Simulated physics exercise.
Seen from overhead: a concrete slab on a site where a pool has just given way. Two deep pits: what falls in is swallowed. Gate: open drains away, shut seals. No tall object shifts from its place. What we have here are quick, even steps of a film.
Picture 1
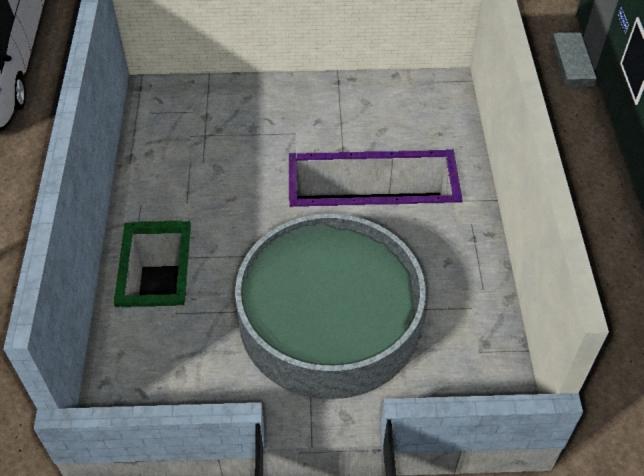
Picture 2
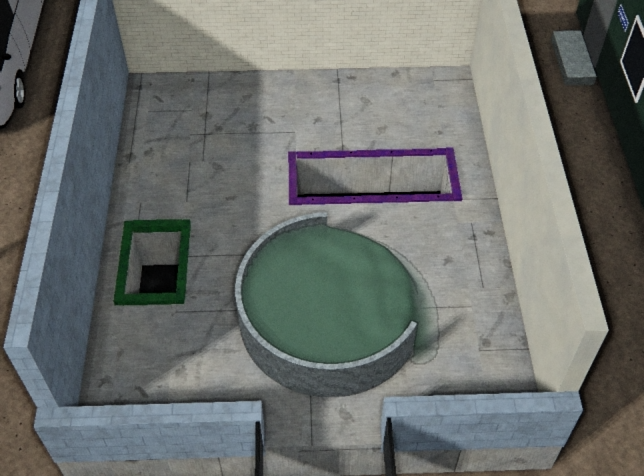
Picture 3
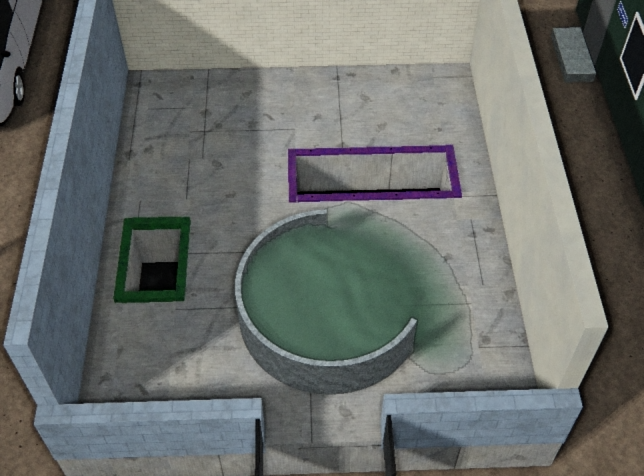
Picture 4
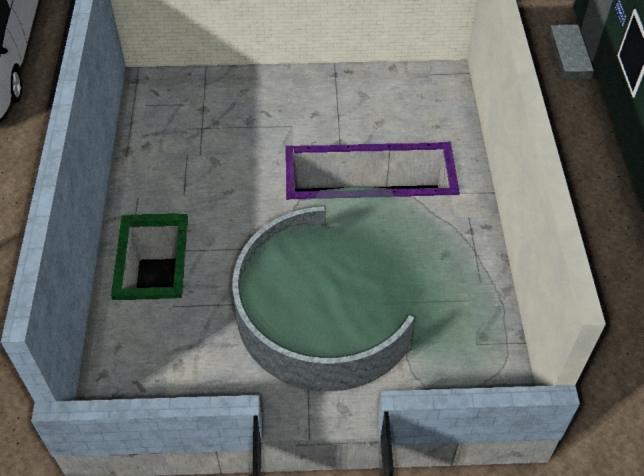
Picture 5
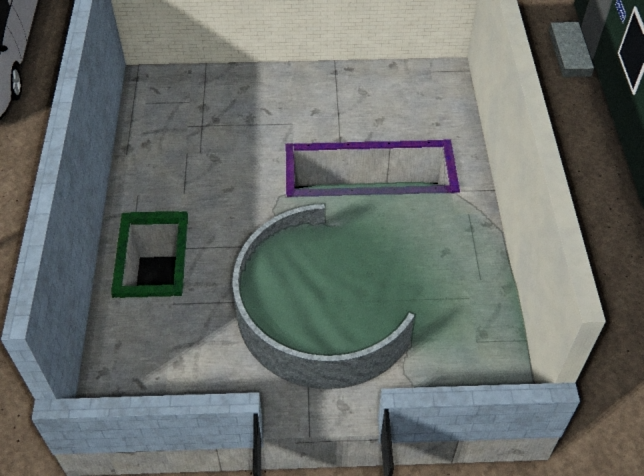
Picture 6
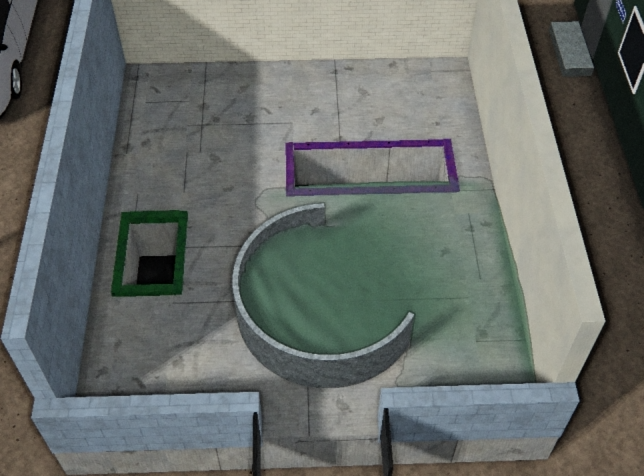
Green water pours from a gap in the right side of a round grey tank on a walled concrete slab, spreading right toward the pale wall and back along the near edge of a purple-rimmed pit.
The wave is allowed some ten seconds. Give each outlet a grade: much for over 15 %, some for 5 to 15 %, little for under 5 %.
Grades: Gate - some, green pit - little, purple pit - much.
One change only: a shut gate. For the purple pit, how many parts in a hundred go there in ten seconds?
That comes to 35 in a hundred for purple.
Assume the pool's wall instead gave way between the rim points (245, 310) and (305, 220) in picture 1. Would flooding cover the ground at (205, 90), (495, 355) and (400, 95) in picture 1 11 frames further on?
Going point by point: Waterlogged, left unwetted, left unwetted.
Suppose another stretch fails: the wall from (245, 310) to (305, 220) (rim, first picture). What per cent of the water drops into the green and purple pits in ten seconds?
Roughly, in per cent: Green 25, purple 4.
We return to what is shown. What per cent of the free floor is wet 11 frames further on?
I'd estimate some 35 per cent.
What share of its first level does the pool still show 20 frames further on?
Some 16 per cent.
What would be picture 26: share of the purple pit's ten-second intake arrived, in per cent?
About 80 per cent.
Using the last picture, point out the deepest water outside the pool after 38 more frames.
Near (382, 376).
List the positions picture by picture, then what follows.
Still water in the round tank at (330, 291), in the first picture.
Water pours out at (401, 270) and has run to (420, 359), in the second picture.
Water pours out at (400, 269) and has run to (445, 367), in the third picture.
The front is at (482, 376), out from the gap at (397, 268), in the fourth picture.
Water pours out at (398, 266) and has run to (526, 376), in the fifth picture.
The front is at a hidden place, out from the gap at (397, 266), in the sixth picture.
A moment on, water covers 25 % of the floor; the gate 0 %, the green pit 0 %, the purple pit 9 %.
Next, water covers 35 % of the floor; the gate 0 %, the green pit 0 %, the purple pit 16 %.
Then, water covers 45 % of the floor; the gate 1 %, the green pit 0 %, the purple pit 26 %.
Later, water covers 85 % of the floor; the gate 5 %, the green pit 0 %, the purple pit 31 %.
In the end, water covers 95 % of the floor; the gate 8 %, the green pit 0 %, the purple pit 33 %.
